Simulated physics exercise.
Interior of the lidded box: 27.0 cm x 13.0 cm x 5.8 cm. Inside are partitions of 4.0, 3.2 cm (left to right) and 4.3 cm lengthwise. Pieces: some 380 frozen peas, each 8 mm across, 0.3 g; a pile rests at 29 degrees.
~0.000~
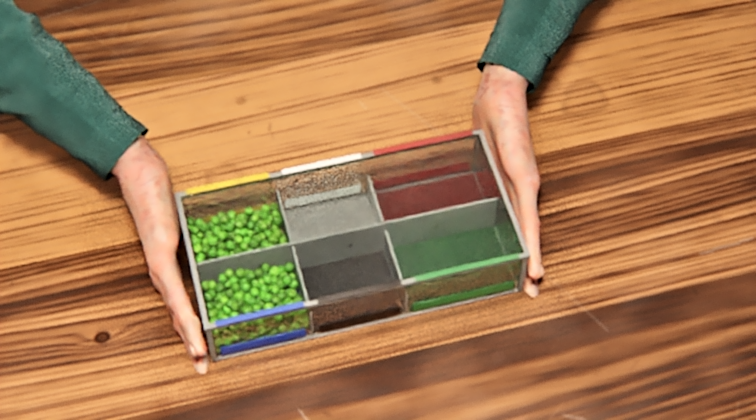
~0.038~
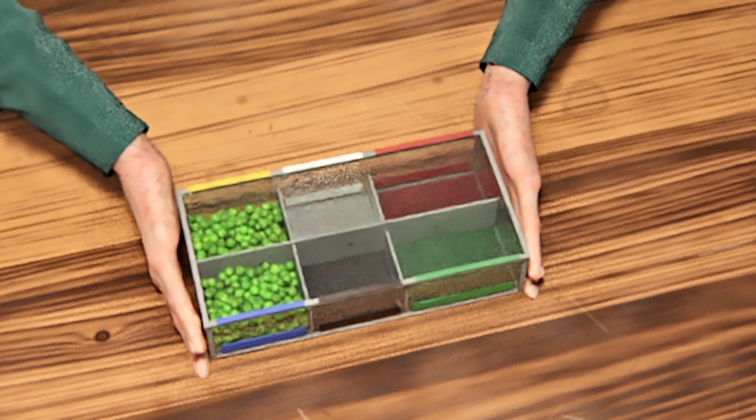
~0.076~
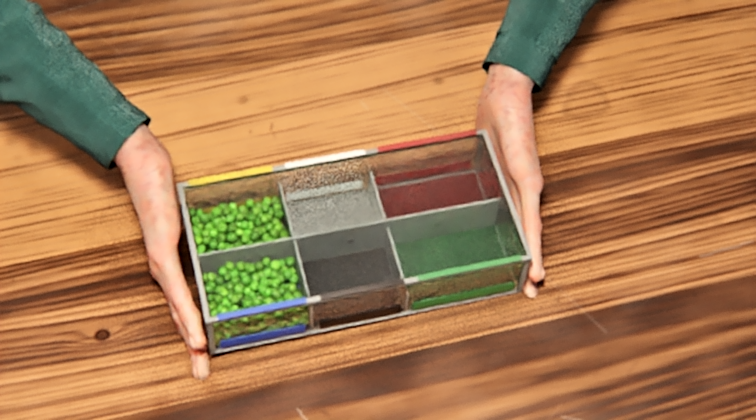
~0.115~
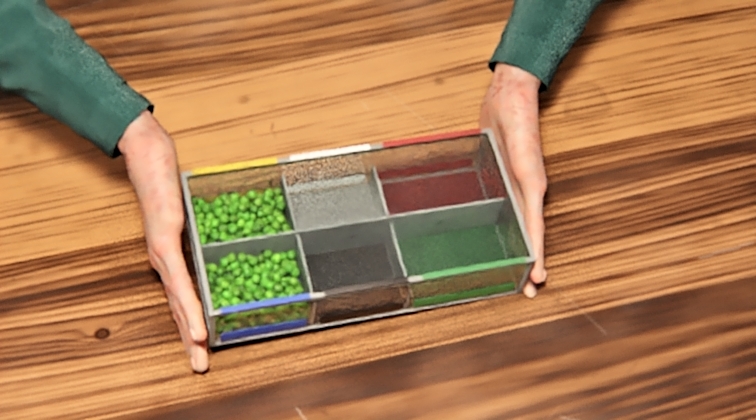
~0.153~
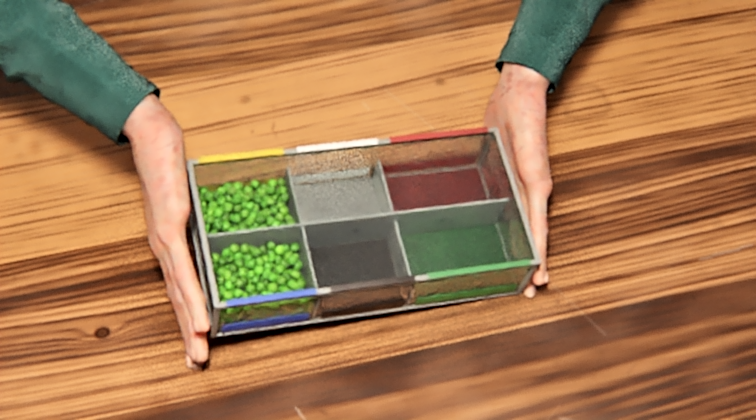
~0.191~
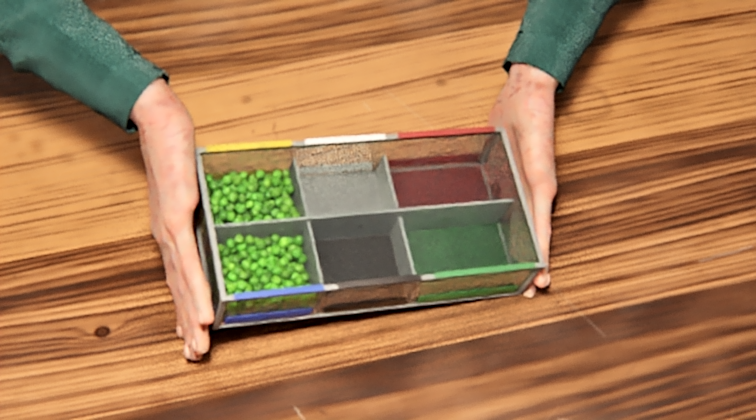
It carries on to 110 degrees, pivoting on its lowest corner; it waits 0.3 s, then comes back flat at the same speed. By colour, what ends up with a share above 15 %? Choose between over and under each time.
Red compartment: Under. Blue compartment: Over. Green compartment: Over. Yellow compartment: Over. White compartment: Under. Black compartment: Under.
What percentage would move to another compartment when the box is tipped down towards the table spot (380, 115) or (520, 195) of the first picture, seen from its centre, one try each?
Some 20 and 40 per cent.
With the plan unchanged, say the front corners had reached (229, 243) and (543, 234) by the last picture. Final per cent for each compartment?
So it works out as red at 20 percent, blue at 30 percent, green at 0 percent, yellow at 40 percent, white at 5 percent and black at 5 percent.
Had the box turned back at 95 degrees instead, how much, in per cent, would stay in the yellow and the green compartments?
Shares: Yellow 35 and green 25, per cent.
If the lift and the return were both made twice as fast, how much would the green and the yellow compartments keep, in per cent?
Green 10 %; yellow 45 %.
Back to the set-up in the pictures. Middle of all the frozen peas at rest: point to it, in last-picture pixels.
Centre at rest, approx.: (286, 292) px.
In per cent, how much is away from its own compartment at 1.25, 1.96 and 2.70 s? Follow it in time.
25, 35, 35.
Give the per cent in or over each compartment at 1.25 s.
Shares - red: 0, blue: 40, green: 20, yellow: 35, white: 0, black: 5.
After 1.25 s, tilt 110 degrees; blue 40 %, green 20 %, yellow 35 %, black 5 %.
After 1.96 s, tilt 58 degrees; blue 35 %, green 30 %, yellow 30 %.
After 2.70 s, tilt 0 degrees; blue 35 %, green 30 %, yellow 30 %.
By 3.2 s all is still; red 0 %, blue 35 %, green 30 %, yellow 30 %, white 0 %, black 0 %.
